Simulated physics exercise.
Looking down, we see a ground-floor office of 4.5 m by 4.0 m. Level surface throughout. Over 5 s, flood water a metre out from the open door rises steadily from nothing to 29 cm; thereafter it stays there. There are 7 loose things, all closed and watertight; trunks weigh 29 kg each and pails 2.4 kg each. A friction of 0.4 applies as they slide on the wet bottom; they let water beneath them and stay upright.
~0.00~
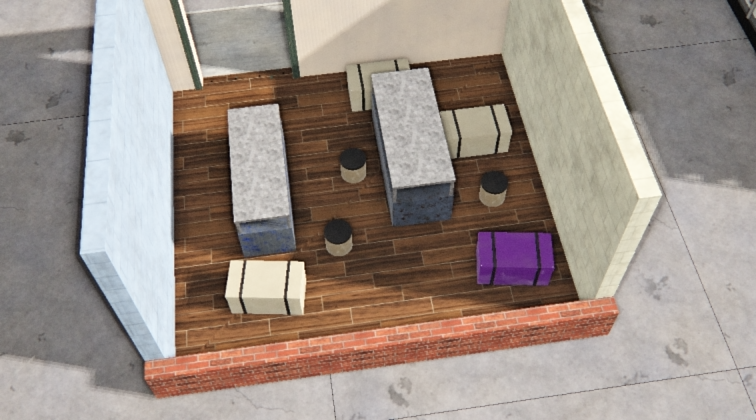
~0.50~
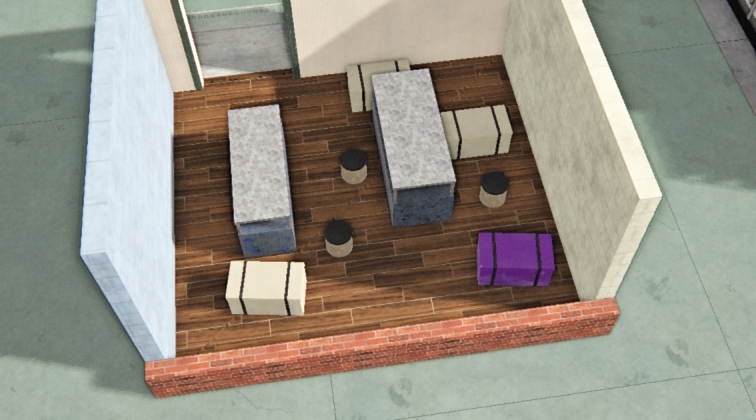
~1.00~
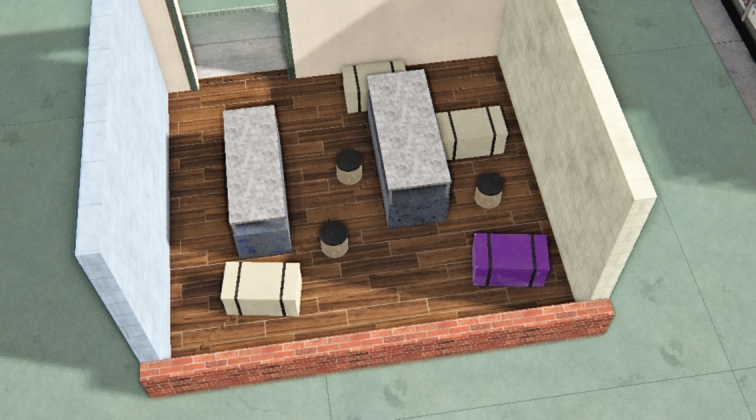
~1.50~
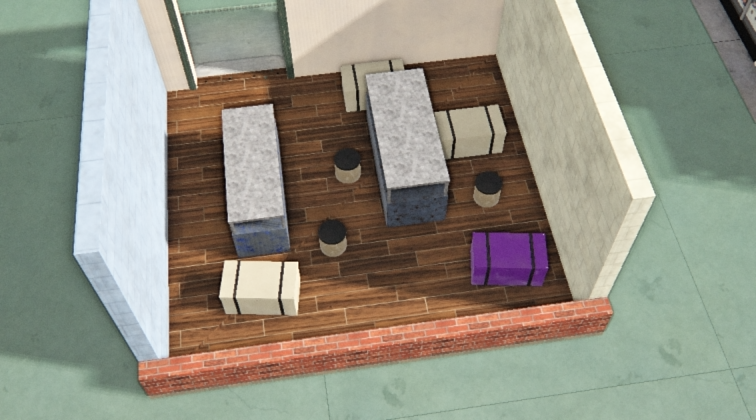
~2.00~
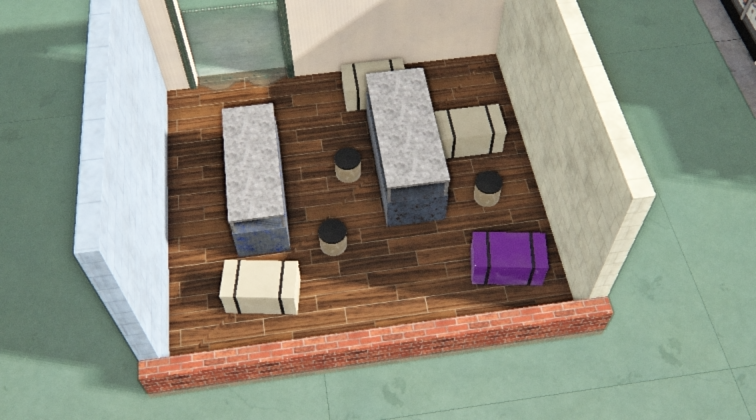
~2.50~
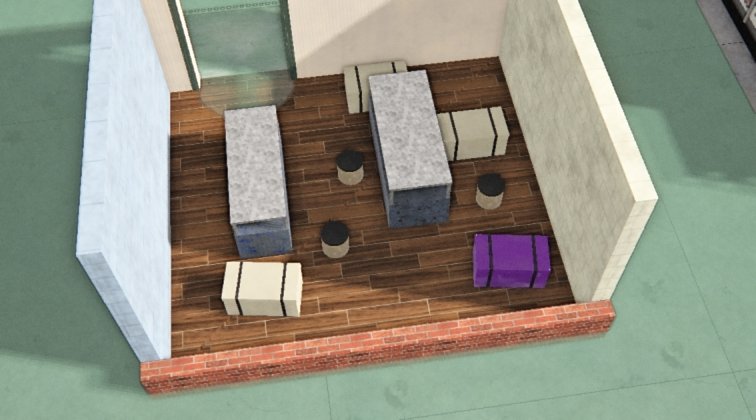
Water begins to spread through the back doorway while the trunks and stools stay still.
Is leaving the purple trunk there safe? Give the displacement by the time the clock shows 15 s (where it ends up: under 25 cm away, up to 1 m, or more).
Watching it, I'd expect a big movement overall.
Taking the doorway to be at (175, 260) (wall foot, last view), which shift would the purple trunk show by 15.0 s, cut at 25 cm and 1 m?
The purple trunk would go a long distance.
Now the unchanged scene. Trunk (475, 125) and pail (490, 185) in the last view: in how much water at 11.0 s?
Depths: Near 7 cm, then near 8 cm.
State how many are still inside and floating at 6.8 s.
Total: 2.
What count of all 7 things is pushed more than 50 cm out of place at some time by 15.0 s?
Count: 7.
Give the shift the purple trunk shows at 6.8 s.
It is about 0 cm out of place by then.
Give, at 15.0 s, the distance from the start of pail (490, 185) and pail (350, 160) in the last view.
Respectively 200 and 200 centimetres.
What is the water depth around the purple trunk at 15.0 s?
Depth: About 20 cm.
After 3.5 s the purple trunk is near (512, 252), 0.0 m from its start, aground; 0 afloat.
After 6.8 s the purple trunk is near (512, 252), 0.0 m from its start, aground; 2 afloat.
After 11.0 s the purple trunk is near (479, 162), 1.3 m from its start, afloat; 5 afloat.
After 15.0 s the purple trunk is near (448, 74), 2.6 m from its start, afloat; 7 afloat.
